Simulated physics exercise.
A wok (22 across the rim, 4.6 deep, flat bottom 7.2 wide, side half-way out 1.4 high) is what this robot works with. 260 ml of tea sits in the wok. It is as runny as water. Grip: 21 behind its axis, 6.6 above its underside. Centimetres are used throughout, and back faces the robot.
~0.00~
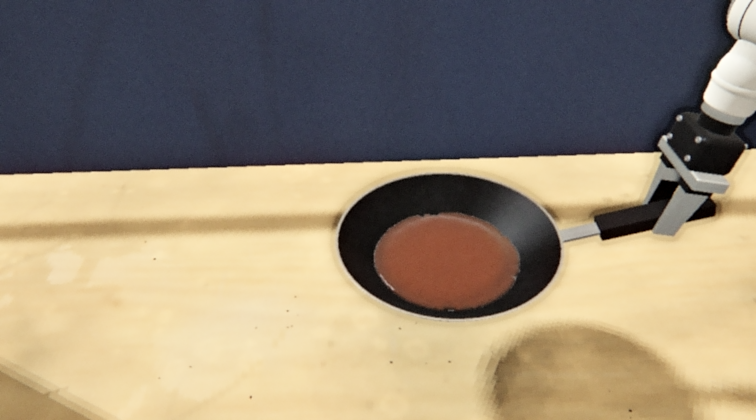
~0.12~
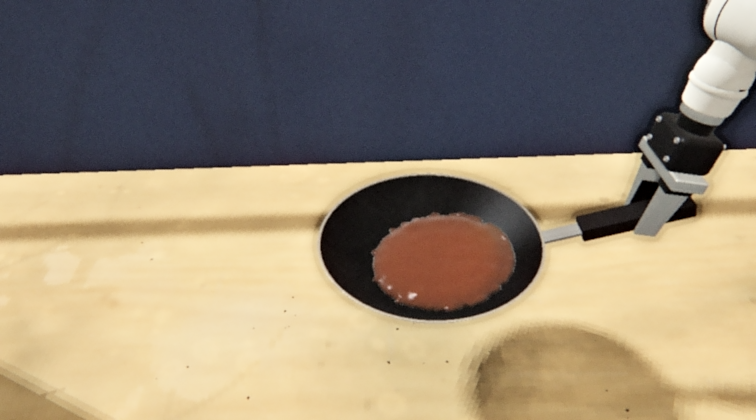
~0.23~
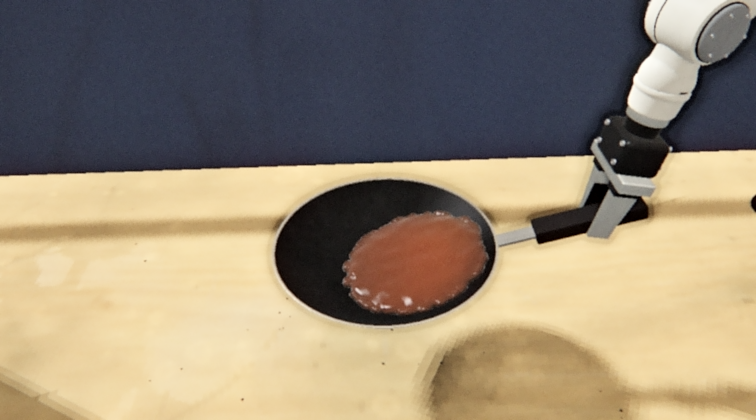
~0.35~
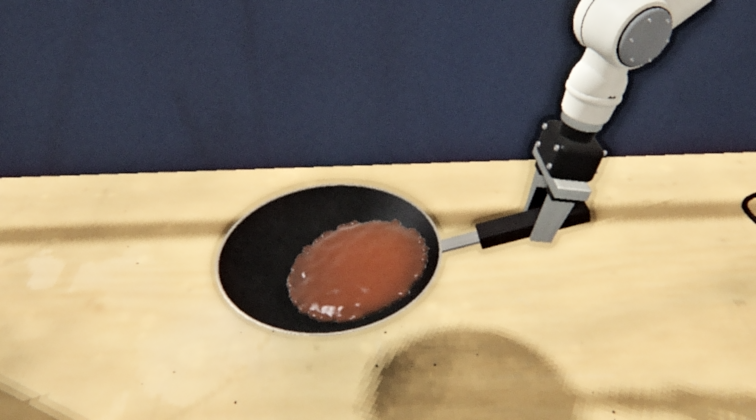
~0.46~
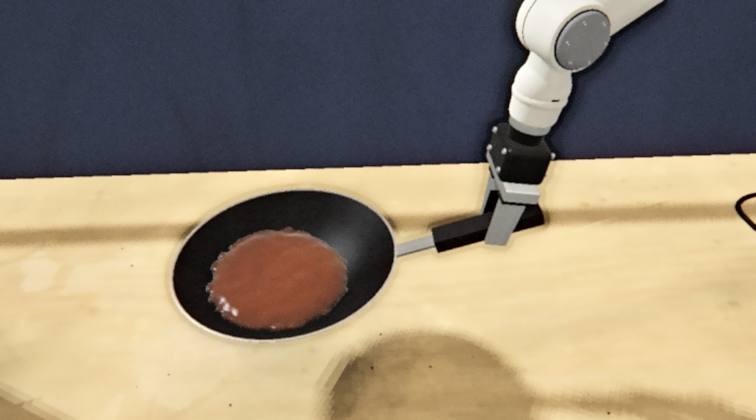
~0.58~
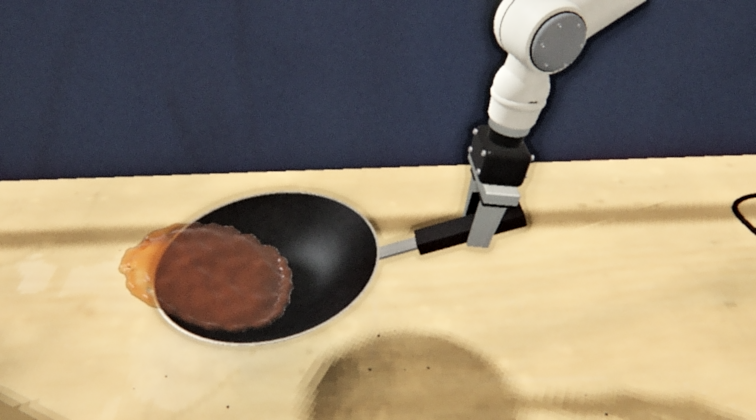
A robot arm slides a wok of tea left, and some slops over the left rim.
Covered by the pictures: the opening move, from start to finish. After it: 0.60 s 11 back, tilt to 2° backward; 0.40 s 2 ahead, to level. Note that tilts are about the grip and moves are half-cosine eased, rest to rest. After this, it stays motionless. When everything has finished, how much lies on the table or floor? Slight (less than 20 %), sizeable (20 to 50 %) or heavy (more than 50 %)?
Sizeable.
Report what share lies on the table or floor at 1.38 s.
Looks like about 40 per cent by then.
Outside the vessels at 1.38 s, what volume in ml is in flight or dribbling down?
0 ml.
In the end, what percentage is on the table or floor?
Estimated share: Around 40 %.
By 0.98 s, level, liquid up to 17 above the table; 165 ml in the wok, 95 ml on the table or floor.
By 1.38 s, level, liquid up to 15 above the table; 155 ml in the wok, 105 ml on the table or floor.
By 1.78 s, level, liquid up to 15 above the table; 155 ml in the wok, 105 ml on the table or floor.
By 2.58 s, level, liquid up to 15 above the table; 155 ml in the wok, 105 ml on the table or floor.
Final state, 155 ml in the wok, 105 ml on the table or floor. That is 41 % on the table or floor.
